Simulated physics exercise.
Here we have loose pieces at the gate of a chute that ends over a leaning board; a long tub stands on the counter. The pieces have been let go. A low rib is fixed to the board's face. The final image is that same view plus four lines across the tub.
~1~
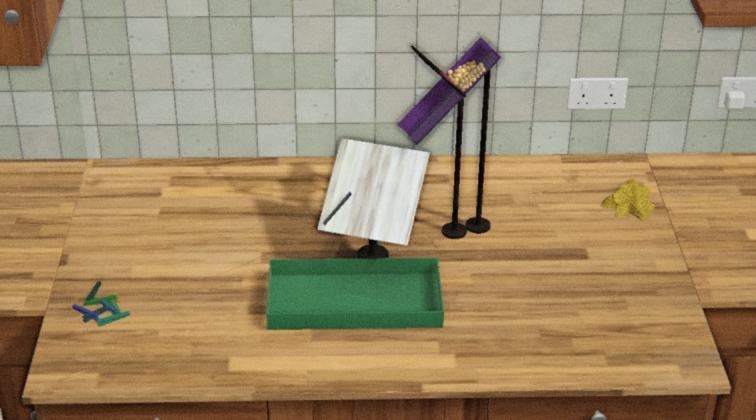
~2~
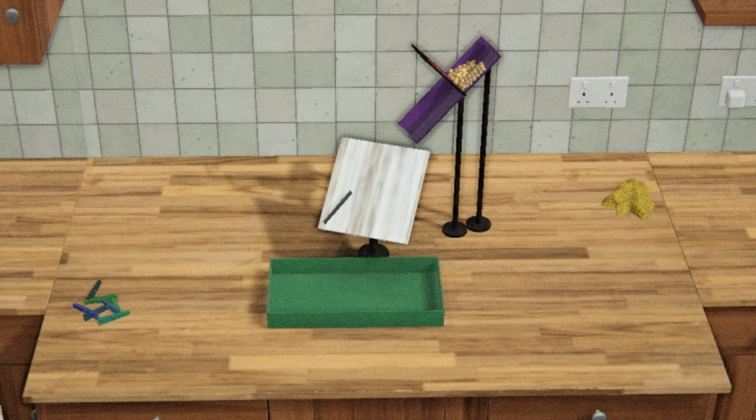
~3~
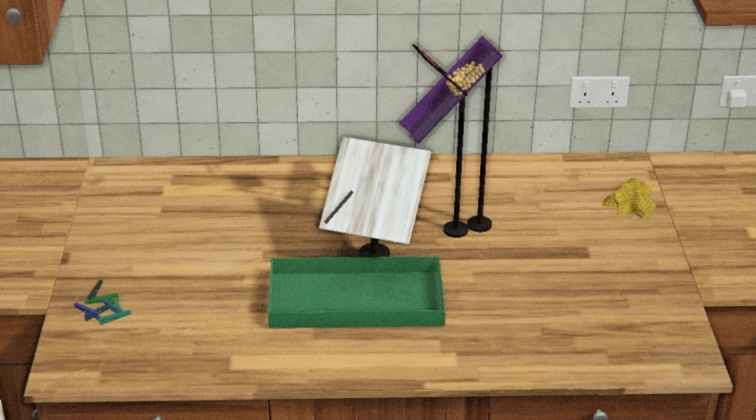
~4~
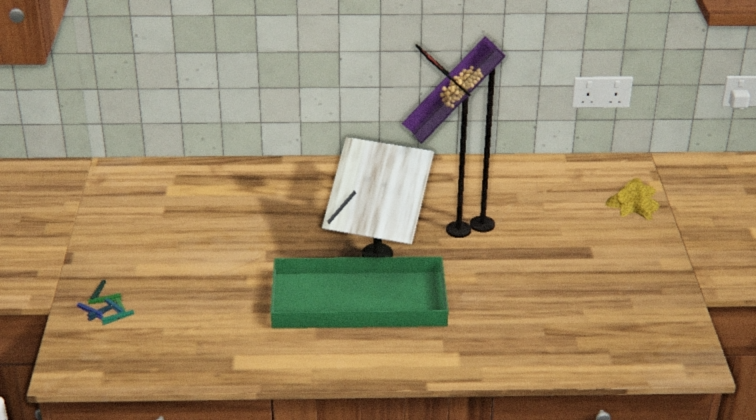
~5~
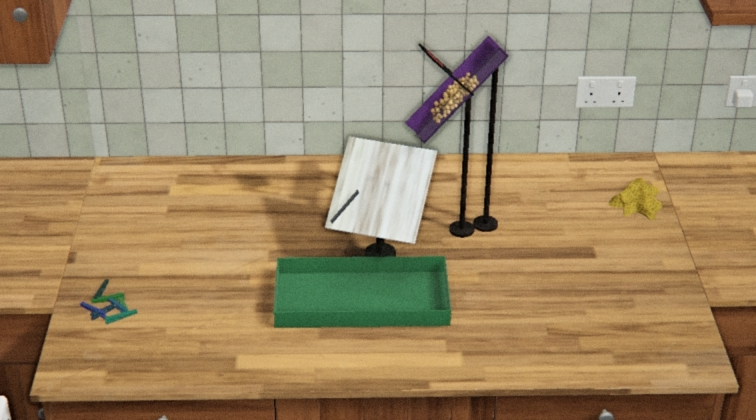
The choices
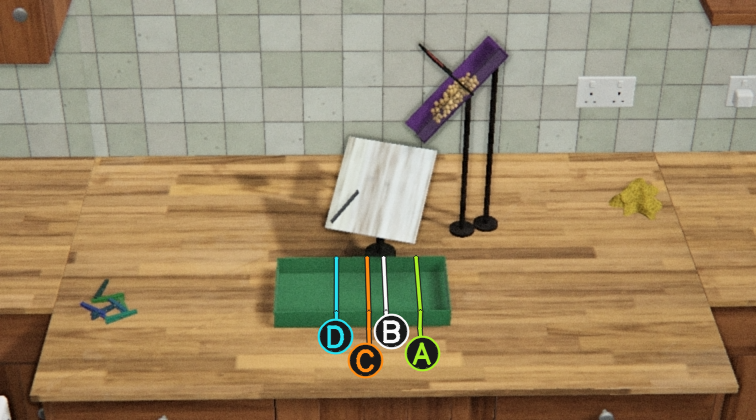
The footage shows a purple chute on black stands above a tilted pale board and an empty green tub on a wooden counter, as small tan pieces bunched near its upper end slide down and leftward, spreading along the chute.
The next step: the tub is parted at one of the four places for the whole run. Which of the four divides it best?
Go for D.
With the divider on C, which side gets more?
More lands on the left.
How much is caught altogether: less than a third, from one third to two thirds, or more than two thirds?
About that: More than two thirds.
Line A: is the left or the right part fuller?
More lands on the left.
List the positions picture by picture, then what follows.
The first frame shows load behind the gate at (464, 76), dried chickpeas; lip of the chute at (412, 139), sloping fairly steeply.
The second frame shows middle of the board at (374, 189), tilted fairly steeply; middle of its low edge at (362, 236); of its high edge at (385, 144).
The third frame shows front corners of the tub at (268, 313) and (445, 310), empty; front of the load at (453, 90).
The fourth frame shows middle of the load at (458, 86); its front at (446, 103), about a third of the way to the lip; rib from (355, 190) to (327, 222).
The fifth frame shows middle of the load at (452, 96); its front at (435, 118), about two thirds of the way to the lip.
On the marked copy, line A crosses the front rim at (420, 311); line B crosses the front rim at (386, 311); line C crosses the front rim at (368, 311); line D crosses the front rim at (336, 311).
With A, of what is caught, all on the left of the divider, none on the right.
With B, of what is caught, all on the left of the divider, none on the right.
With C, of what is caught, nearly all on the left of the divider, a small part on the right.
With D, of what is caught, about half on the left of the divider, about half on the right.
